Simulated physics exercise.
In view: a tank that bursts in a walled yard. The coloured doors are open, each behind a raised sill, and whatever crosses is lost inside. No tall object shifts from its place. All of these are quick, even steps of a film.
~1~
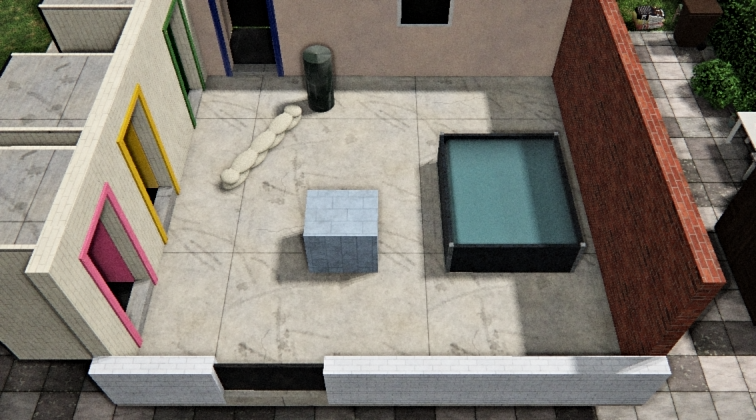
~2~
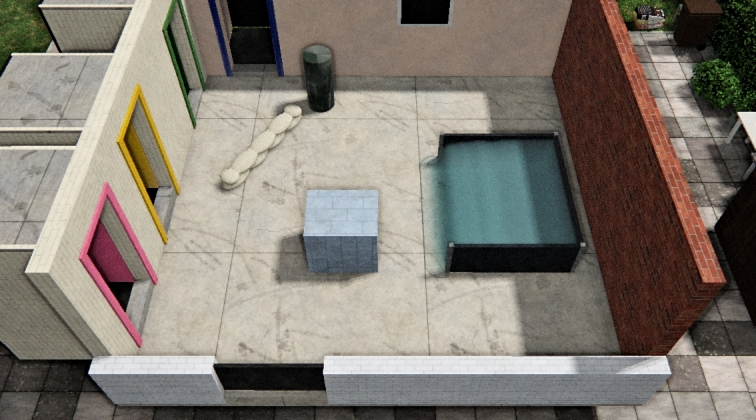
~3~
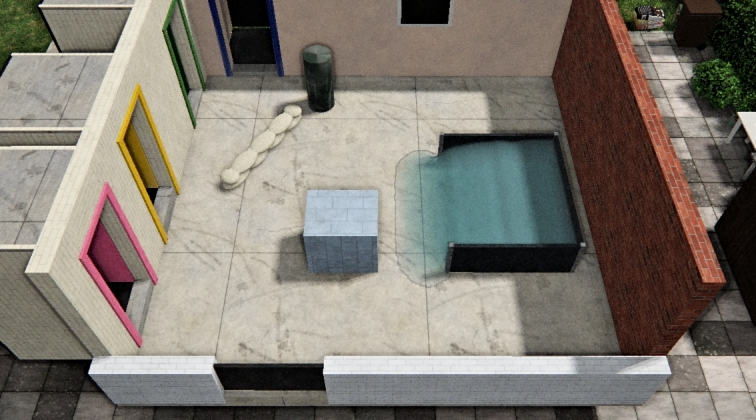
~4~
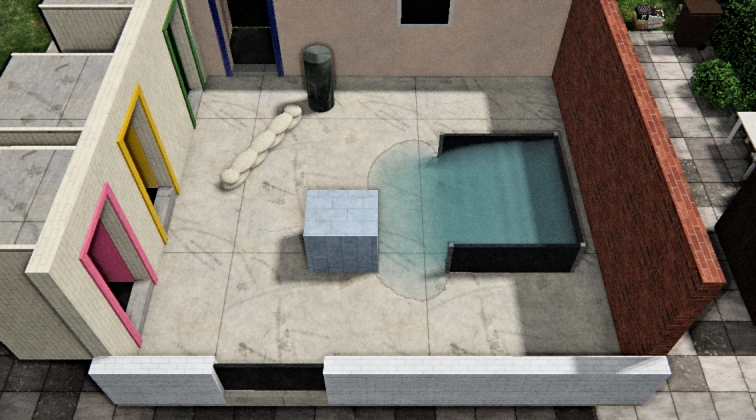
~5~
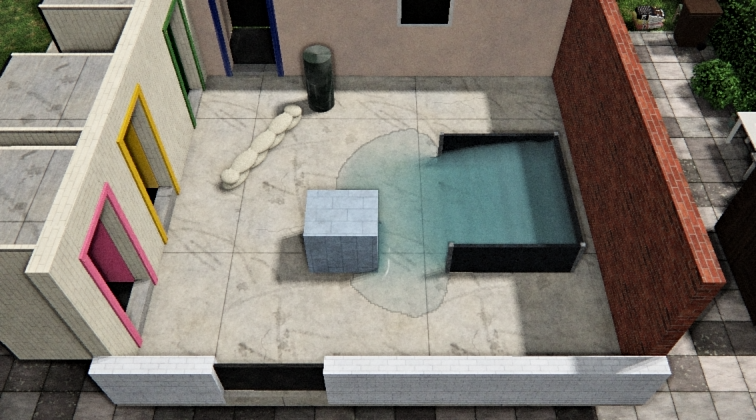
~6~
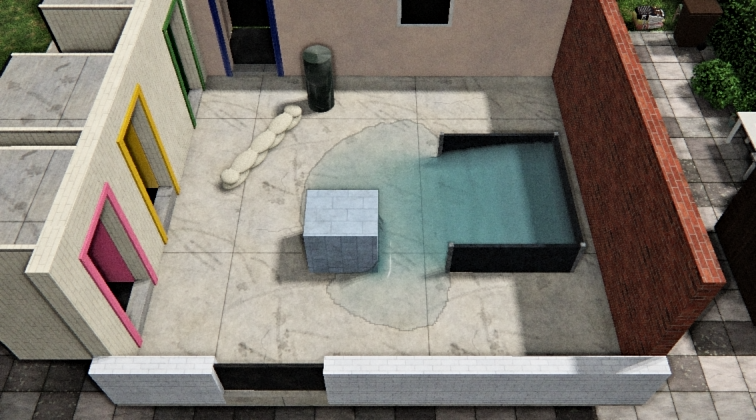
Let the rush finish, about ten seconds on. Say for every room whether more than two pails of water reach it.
In order: The blue door does not go over two buckets. The pink door does not go over two buckets. The yellow door does not go over two buckets. The green door does not go over two buckets.
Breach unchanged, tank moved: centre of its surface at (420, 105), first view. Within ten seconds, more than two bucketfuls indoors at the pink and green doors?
Result - pink door ends up below, green door ends up above.
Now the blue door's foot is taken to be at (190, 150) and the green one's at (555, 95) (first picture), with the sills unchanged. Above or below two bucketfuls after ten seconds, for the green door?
In that case green stays unflooded.
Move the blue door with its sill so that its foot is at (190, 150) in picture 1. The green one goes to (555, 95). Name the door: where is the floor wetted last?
The green one.
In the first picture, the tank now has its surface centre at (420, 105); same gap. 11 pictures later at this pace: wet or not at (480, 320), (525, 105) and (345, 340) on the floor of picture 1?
Taking the three spots in turn, I'd say spared, then spared, then spared.
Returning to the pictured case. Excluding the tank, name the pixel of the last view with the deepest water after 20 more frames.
My pick is (138, 354).
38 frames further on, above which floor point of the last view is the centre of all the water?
At about (351, 224).
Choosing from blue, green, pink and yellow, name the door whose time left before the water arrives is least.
The yellow door, I reckon.
A moment on, water covers 35 % of the floor; the blue door not reached, the pink door not reached, the yellow door wet at the sill, nothing in, the green door not reached.
Next, water covers 45 % of the floor; the blue door not reached, the pink door not reached, the yellow door under two buckets in, the green door not reached.
Then, water covers 65 % of the floor; the blue door wet at the sill, nothing in, the pink door wet at the sill, nothing in, the yellow door under two buckets in, the green door wet at the sill, nothing in.
Later, water covers 90 % of the floor; the blue door wet at the sill, nothing in, the pink door under two buckets in, the yellow door under two buckets in, the green door wet at the sill, nothing in.
In the end, water covers 95 % of the floor; the blue door wet at the sill, nothing in, the pink door under two buckets in, the yellow door under two buckets in, the green door wet at the sill, nothing in.
